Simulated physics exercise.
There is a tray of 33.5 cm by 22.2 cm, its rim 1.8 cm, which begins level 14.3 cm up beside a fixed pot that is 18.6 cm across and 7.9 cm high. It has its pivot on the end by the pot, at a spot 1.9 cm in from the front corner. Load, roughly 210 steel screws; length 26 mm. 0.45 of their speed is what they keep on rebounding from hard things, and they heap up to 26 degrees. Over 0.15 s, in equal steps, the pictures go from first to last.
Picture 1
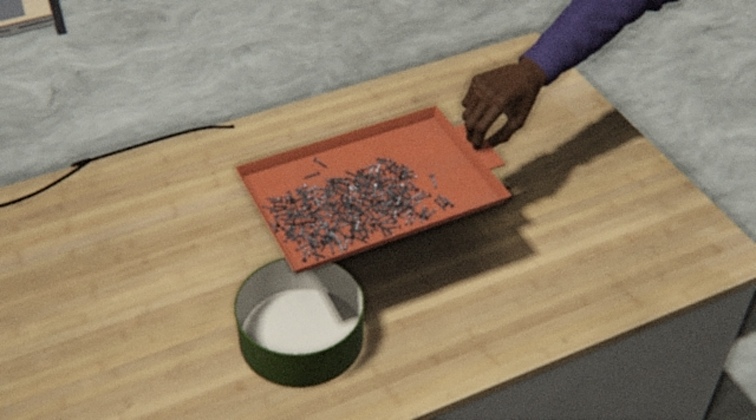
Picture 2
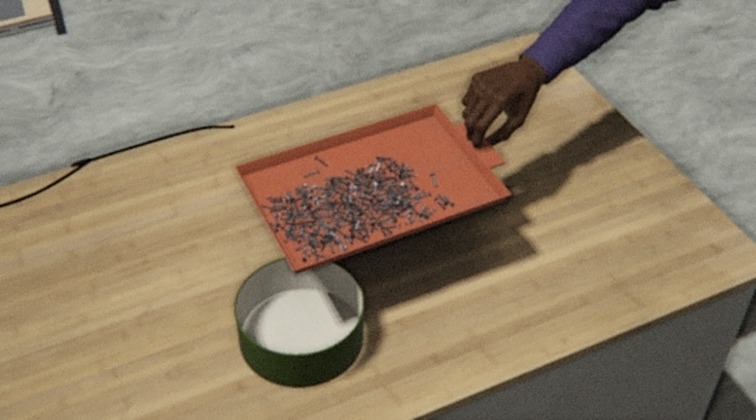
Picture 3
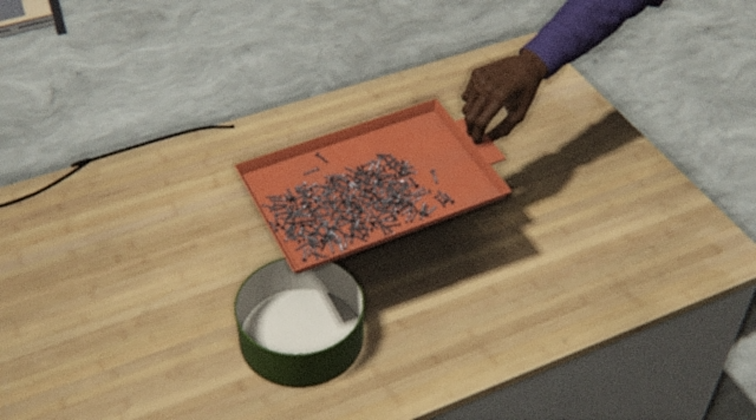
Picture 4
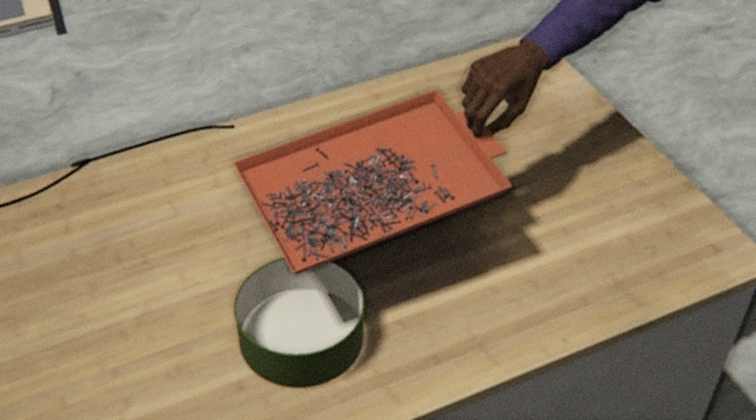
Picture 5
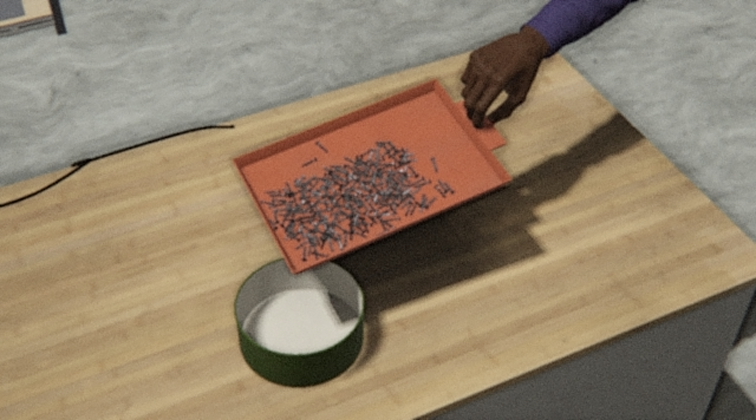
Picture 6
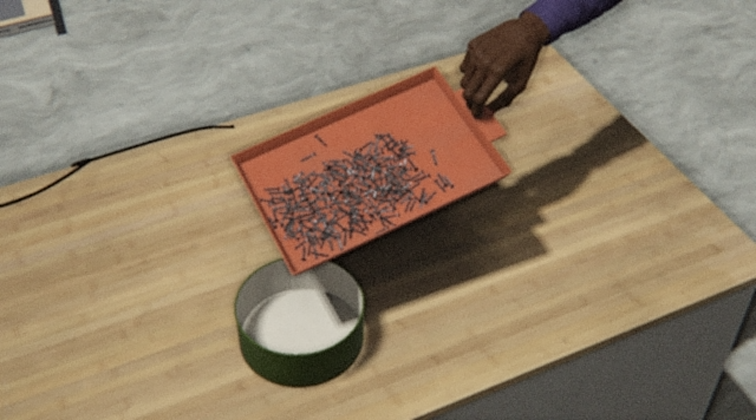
A dark-skinned hand in a purple sleeve grips the tab of a red tray of small dark screws, held nearly level above a wooden counter beside a green pot. The hand then gradually tilts the tray, raising its back side while the front left corner stays by the pot and the pile barely shifts.
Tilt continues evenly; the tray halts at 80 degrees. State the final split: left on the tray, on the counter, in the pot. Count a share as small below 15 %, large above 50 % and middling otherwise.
Tray: Small. Counter: Small. Pot: Large.
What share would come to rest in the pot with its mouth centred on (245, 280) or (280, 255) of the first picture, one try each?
Estimates: 25 % and 0 %, in that order.
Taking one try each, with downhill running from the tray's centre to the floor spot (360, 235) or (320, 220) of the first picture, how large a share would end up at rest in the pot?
I'd put it at about 80 per cent for the first tilt and about 55 per cent for the second.
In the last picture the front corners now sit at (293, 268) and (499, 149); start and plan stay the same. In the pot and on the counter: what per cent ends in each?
You'd end with pot at 50 and counter at 50.
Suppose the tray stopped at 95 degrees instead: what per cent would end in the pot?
In that case, near 90 percent.
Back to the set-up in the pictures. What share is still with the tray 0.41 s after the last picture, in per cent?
Value: About 95%.
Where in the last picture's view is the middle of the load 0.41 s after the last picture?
At that moment the load's centre is around (299, 251).
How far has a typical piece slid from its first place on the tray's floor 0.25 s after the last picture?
Roughly 3 cm.
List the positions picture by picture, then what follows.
In the first frame, tray tilt 0 degrees, front corners at (297, 265) and (504, 193); middle of the pieces at (351, 205); pot at (299, 303).
In the second frame, tray tilt 1 degrees, front corners at (296, 265) and (504, 192); middle of the pieces at (350, 205).
In the third frame, tray tilt 2 degrees, front corners at (296, 265) and (504, 189); middle of the pieces at (350, 203).
In the fourth frame, tray tilt 5 degrees, front corners at (296, 266) and (505, 184), lowest corner left front; middle of the pieces at (350, 200).
In the fifth frame, tray tilt 9 degrees, front corners at (296, 267) and (505, 177), lowest corner left front; middle of the pieces at (350, 196).
In the sixth frame, tray tilt 13 degrees, front corners at (295, 268) and (505, 170), lowest corner left front; middle of the pieces at (349, 192); pot at (299, 303).
Then, 0.25 s after the last picture, tilt 47 degrees; the tray holds 100 %, the pot 0 %.
Then, 0.41 s after the last picture, tilt 70 degrees; the tray holds 95 %, the pot 0 %.
Then, 0.70 s after the last picture, tilt 80 degrees; the tray holds 0 %, the pot 95 %.
In the end, tray 0 %, counter 5 %, pot 95 %.
